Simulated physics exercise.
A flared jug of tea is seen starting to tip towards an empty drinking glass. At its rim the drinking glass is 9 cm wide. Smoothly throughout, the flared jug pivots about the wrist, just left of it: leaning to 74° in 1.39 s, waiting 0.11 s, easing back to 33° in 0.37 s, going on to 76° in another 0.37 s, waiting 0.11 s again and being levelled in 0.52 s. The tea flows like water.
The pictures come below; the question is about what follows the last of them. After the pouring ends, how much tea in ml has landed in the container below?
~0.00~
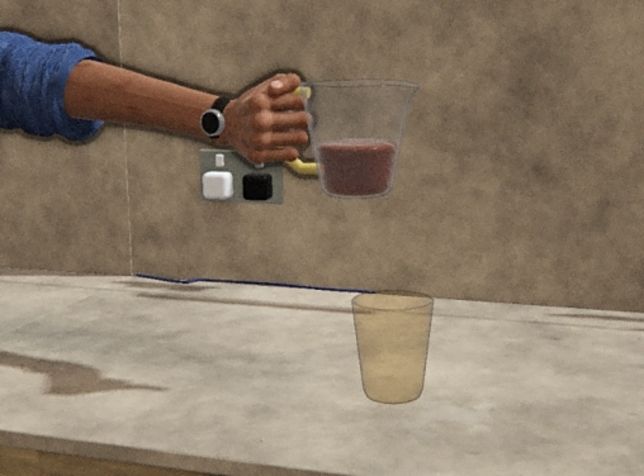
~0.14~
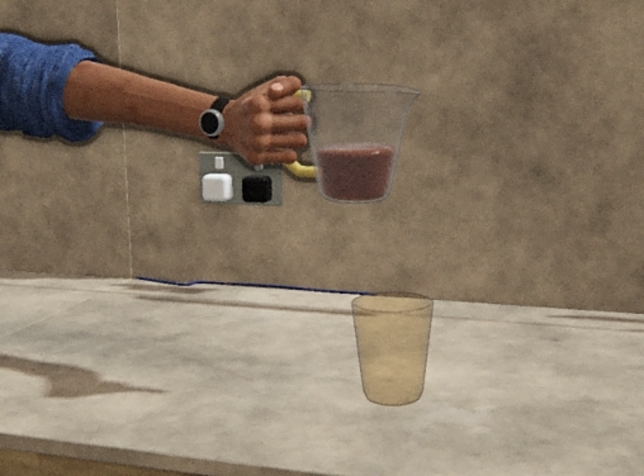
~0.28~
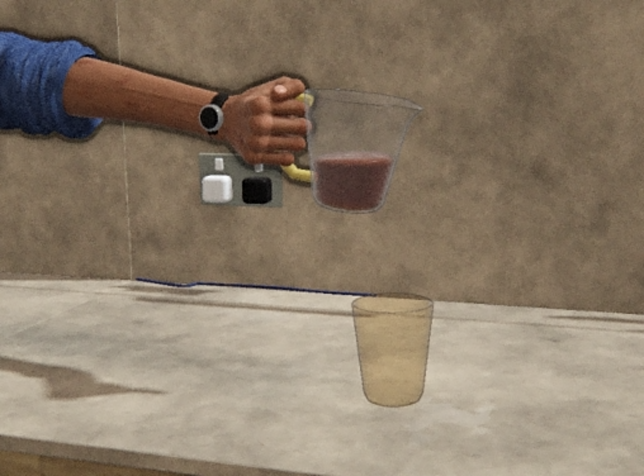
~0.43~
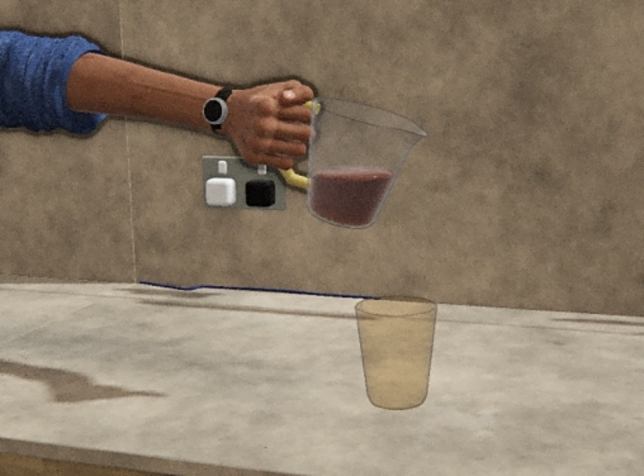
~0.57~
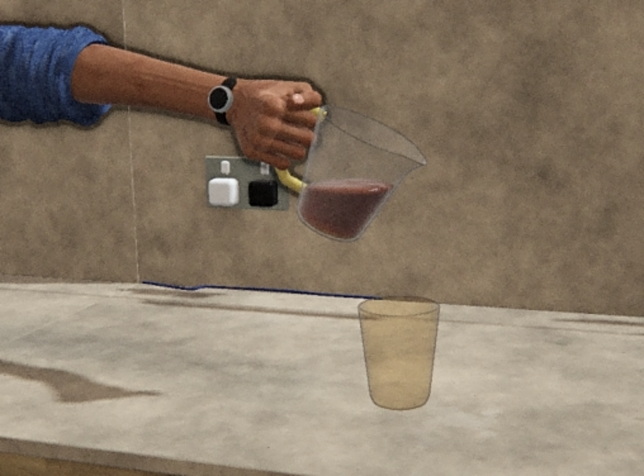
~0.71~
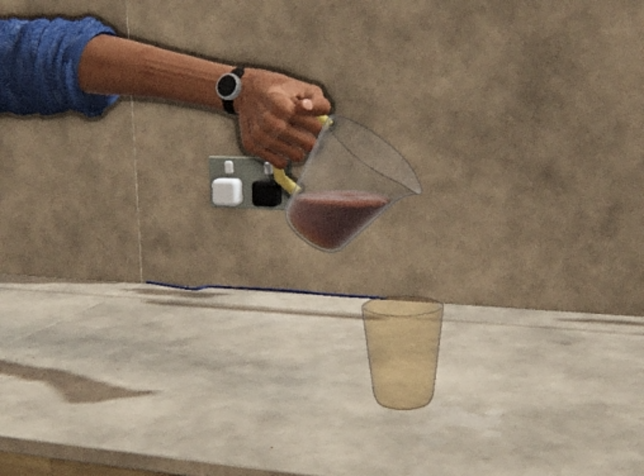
About 185 ml.
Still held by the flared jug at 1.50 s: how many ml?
150 ml or so.
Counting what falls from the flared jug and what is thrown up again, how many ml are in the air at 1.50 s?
About 30 ml.
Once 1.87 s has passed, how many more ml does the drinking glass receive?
Roughly 0 ml.
After 1.50 s the tilt is 74° and the drinking glass has 135 ml, the flared jug 150 ml, and 0 ml is on the counter.
After 1.87 s the tilt is 33° and the drinking glass has 180 ml, the flared jug 125 ml, and 5 ml is on the counter.
After 2.35 s the tilt is 76° and the drinking glass has 180 ml, the flared jug 125 ml, and 10 ml is on the counter.
After 2.72 s the tilt is 14° and the drinking glass has 185 ml, the flared jug 115 ml, and 10 ml is on the counter.
In the end the drinking glass has 185 ml, the flared jug 115 ml, and 15 ml is on the counter.
